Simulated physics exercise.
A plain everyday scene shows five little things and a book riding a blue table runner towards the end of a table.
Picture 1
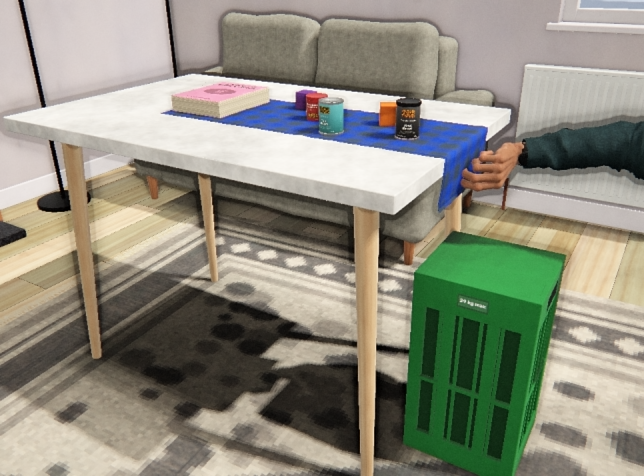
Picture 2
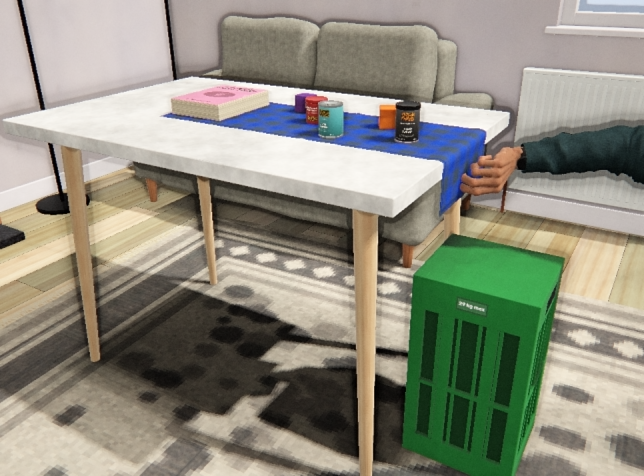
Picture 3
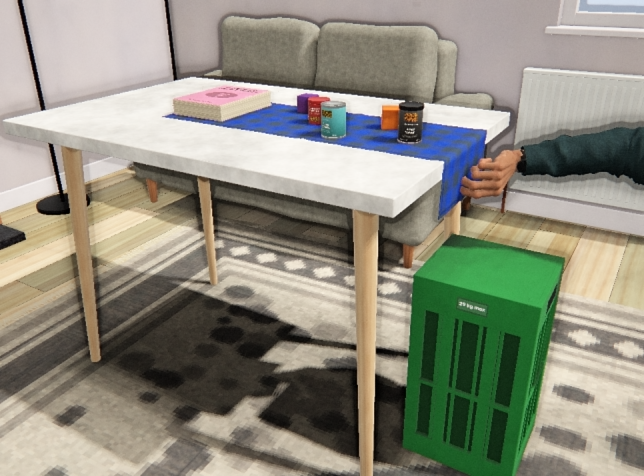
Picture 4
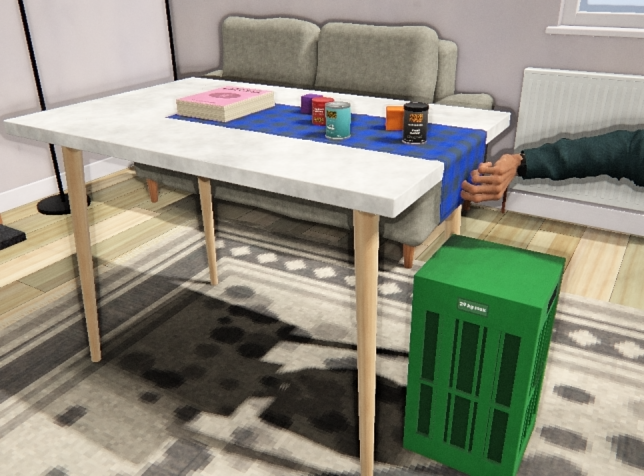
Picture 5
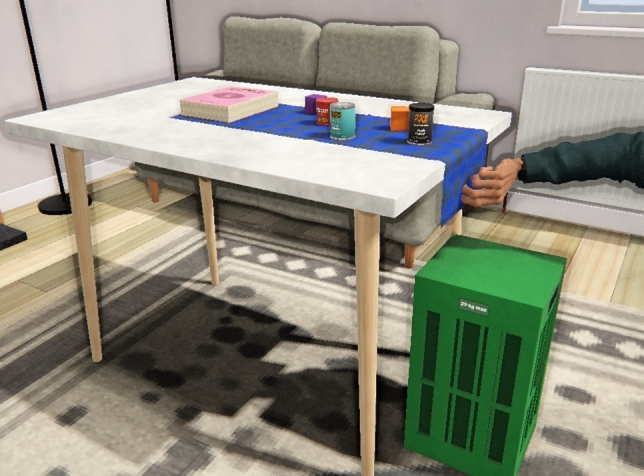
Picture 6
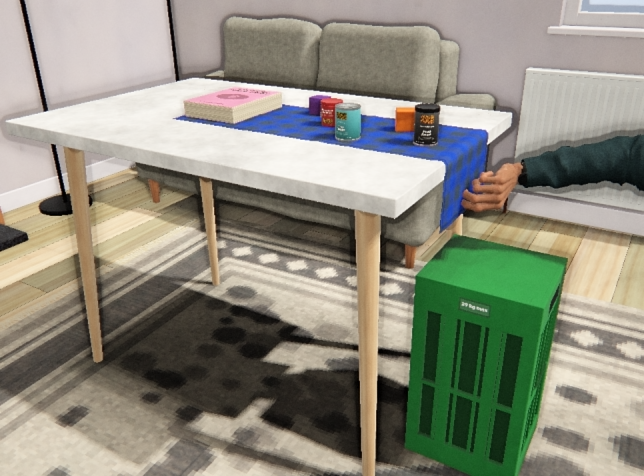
A blue runner lies across the right part of a white-topped table with wooden legs, seen from slightly above in a living room with a grey sofa behind. On it sit a pink-covered book, purple and red containers, a turquoise can, an orange cube and a black can, with a green crate below right. A dark-sleeved arm at right grips the cloth and slowly draws it rightward, the objects riding along, while the view stays still.
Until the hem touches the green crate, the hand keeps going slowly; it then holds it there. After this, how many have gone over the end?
The total is one.
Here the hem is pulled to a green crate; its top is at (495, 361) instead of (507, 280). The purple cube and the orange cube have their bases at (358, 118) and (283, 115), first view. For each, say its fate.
Well, the purple cube is dislodged, and the orange cube is safe.
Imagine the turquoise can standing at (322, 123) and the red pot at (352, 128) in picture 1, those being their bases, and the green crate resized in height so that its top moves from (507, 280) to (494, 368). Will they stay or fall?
The turquoise can tumbles off; the red pot falls.
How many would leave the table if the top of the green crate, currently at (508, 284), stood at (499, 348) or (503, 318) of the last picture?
Counting them gives 3 and 2.
Soon after, hem near (462, 225); all still up.
After that, hem near (461, 245); all still up.
And then, hem on the crate; black can gone.
In the end, hem on the crate; black can gone. The count of fallen things is one.
